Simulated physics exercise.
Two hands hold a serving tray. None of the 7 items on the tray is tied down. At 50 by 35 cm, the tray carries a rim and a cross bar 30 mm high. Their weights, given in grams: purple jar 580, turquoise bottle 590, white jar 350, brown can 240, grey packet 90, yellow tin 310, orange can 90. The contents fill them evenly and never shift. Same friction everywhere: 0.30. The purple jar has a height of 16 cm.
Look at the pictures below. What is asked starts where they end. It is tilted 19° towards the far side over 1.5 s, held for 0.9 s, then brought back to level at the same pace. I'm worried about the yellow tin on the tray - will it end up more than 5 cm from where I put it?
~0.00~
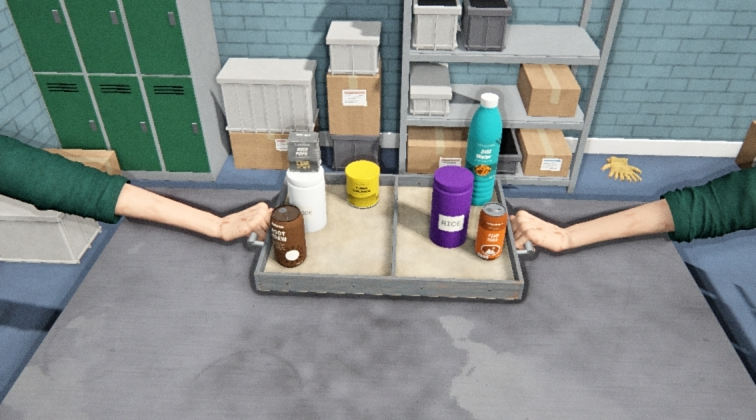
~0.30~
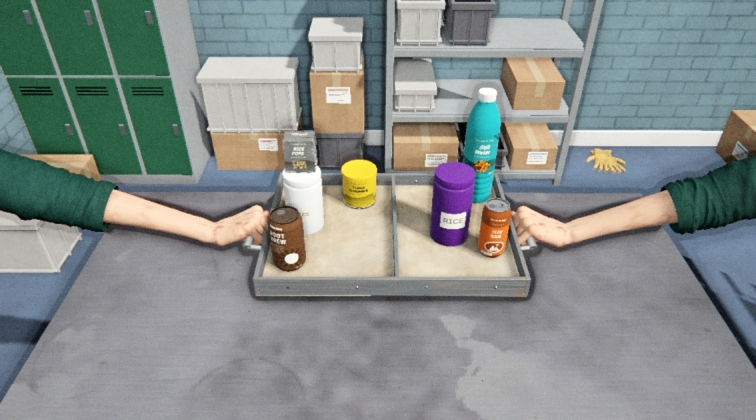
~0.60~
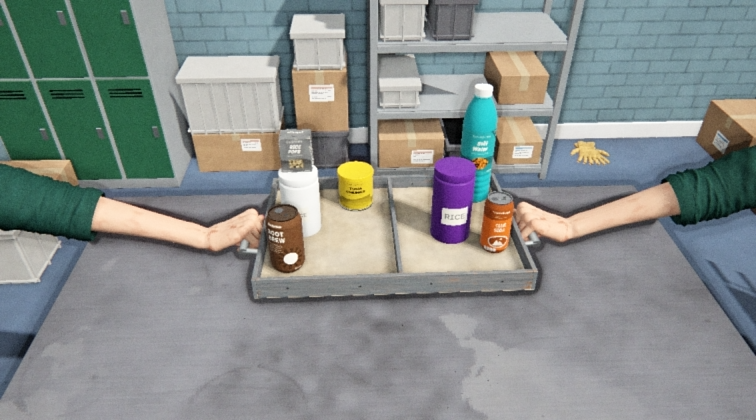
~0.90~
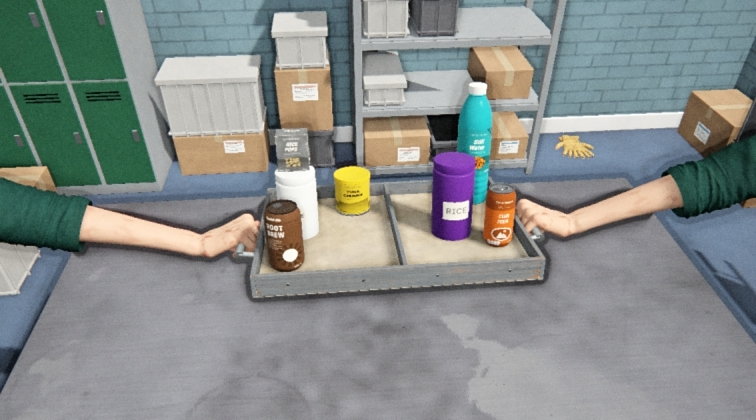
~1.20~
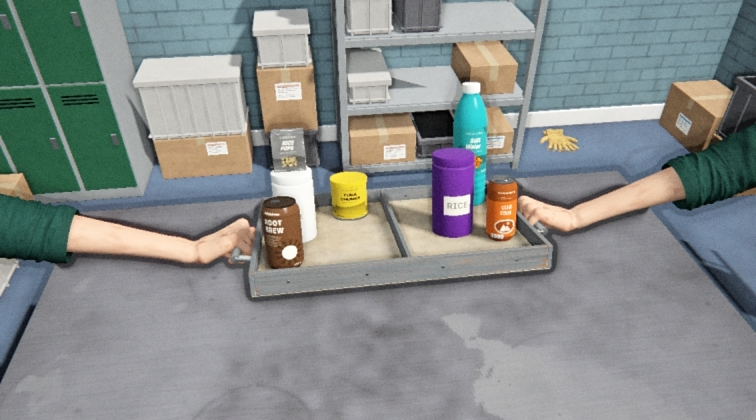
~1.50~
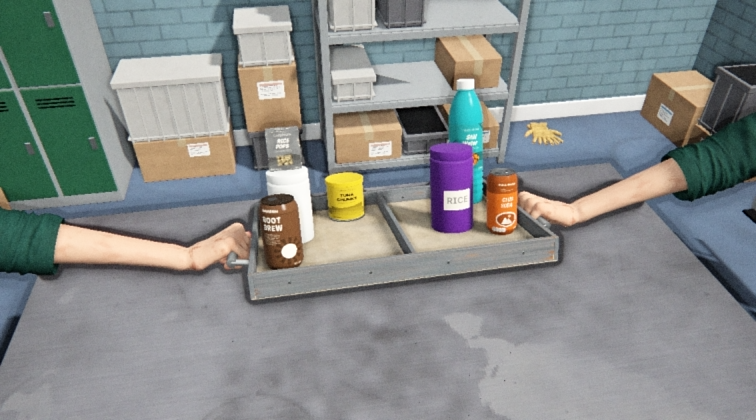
No, it stays close to where it was.
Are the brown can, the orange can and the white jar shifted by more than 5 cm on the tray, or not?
Here is how it goes: The brown can moves off; next, the orange can moves off; last, the white jar moves off.
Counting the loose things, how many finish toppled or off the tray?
Total: 1.
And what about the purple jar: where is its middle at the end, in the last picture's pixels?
Rest position, about (436, 155) px.
Around 1.80 s, tray at 19°, far edge down; yellow tin shifted 2 cm near (345, 195); grey packet shifted 6 cm; brown can shifted 5 cm.
Around 2.10 s, tray at 19°, far edge down; grey packet now off the tray; yellow tin shifted 2 cm near (345, 195); brown can shifted 13 cm.
Around 2.80 s, tray at 17°, far edge down; yellow tin shifted 2 cm near (344, 194); brown can shifted 17 cm; purple jar shifted 15 cm.
Finally (4.5 s), off the tray, grey packet; not toppled but over 5 cm from the start, purple jar, white jar, brown can and orange can; the other 2 still in place (within 5 cm). In the last view, yellow tin near (344, 179).
